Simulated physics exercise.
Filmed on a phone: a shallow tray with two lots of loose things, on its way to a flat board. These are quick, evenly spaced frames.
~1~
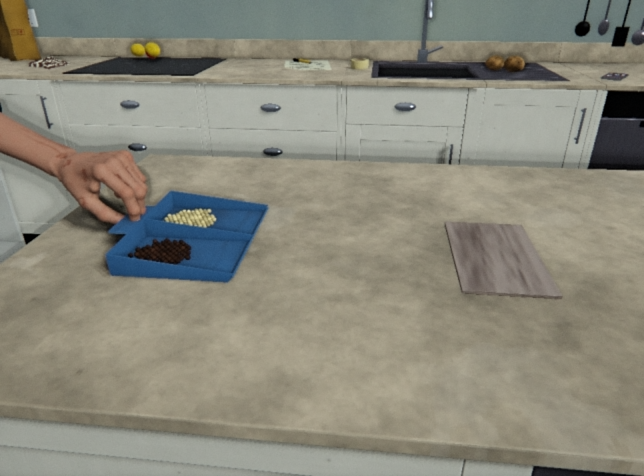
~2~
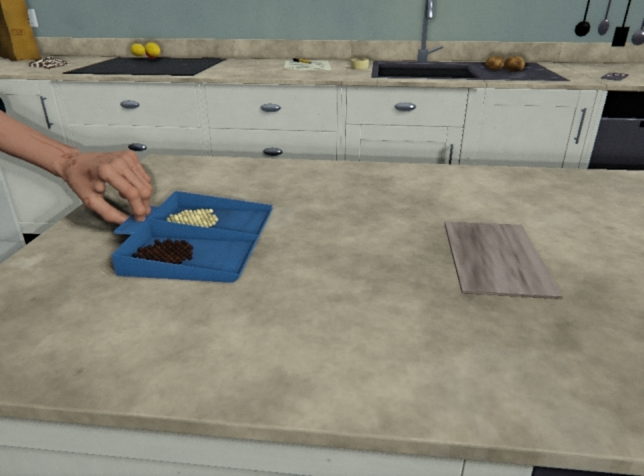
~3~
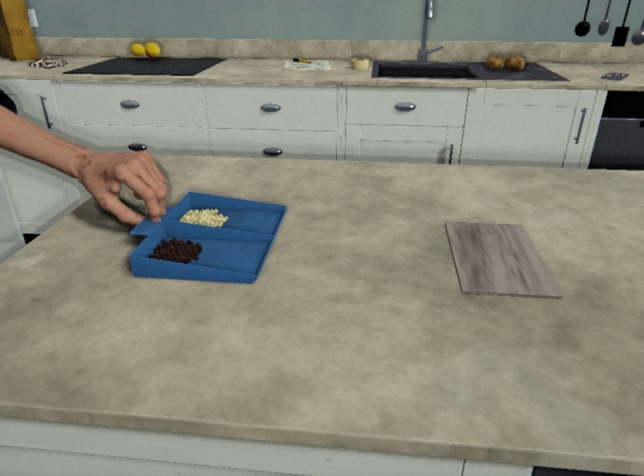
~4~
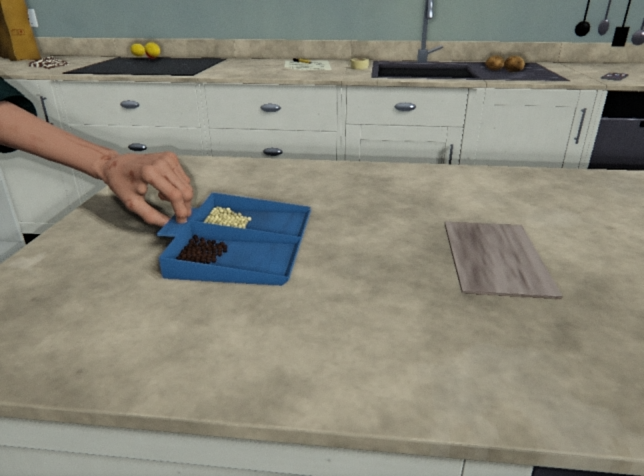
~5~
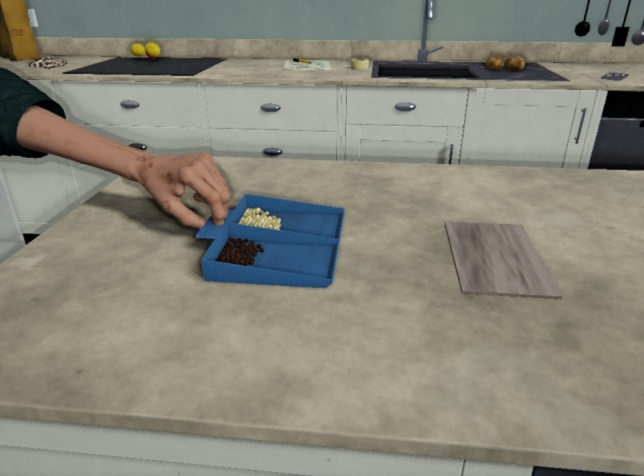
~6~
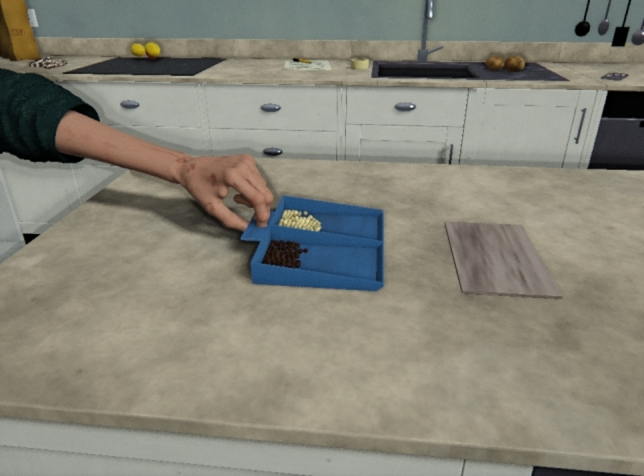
A blue two-part tray holding dark brown berries in front and pale beans behind slid slowly, then faster, to the right across the counter, pushed by a hand, drawing closer to a flat wooden board.
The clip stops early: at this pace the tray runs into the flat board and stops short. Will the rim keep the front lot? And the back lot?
The front lot partly spills out and the back lot partly spills out.
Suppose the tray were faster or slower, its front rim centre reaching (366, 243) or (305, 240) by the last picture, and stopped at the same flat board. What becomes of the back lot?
First it partly spills out, then it keeps within its part.
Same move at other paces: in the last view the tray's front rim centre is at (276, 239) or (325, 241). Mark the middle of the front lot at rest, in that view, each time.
At about (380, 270), and at (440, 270).
Then, 0.05 s past the last view, tray still sliding, front rim near (423, 246); front lot all inside; back lot all inside.
Then, 0.20 s past the last view, tray stopped at the flat board; front lot a stray few out of the tray; back lot a small part out of the tray.
Then, 0.41 s past the last view, tray stopped at the flat board; front lot about a third out of the tray; back lot about a third out of the tray.
Finally, tray stopped at the flat board; front lot about a third out of the tray; back lot about a third out of the tray.
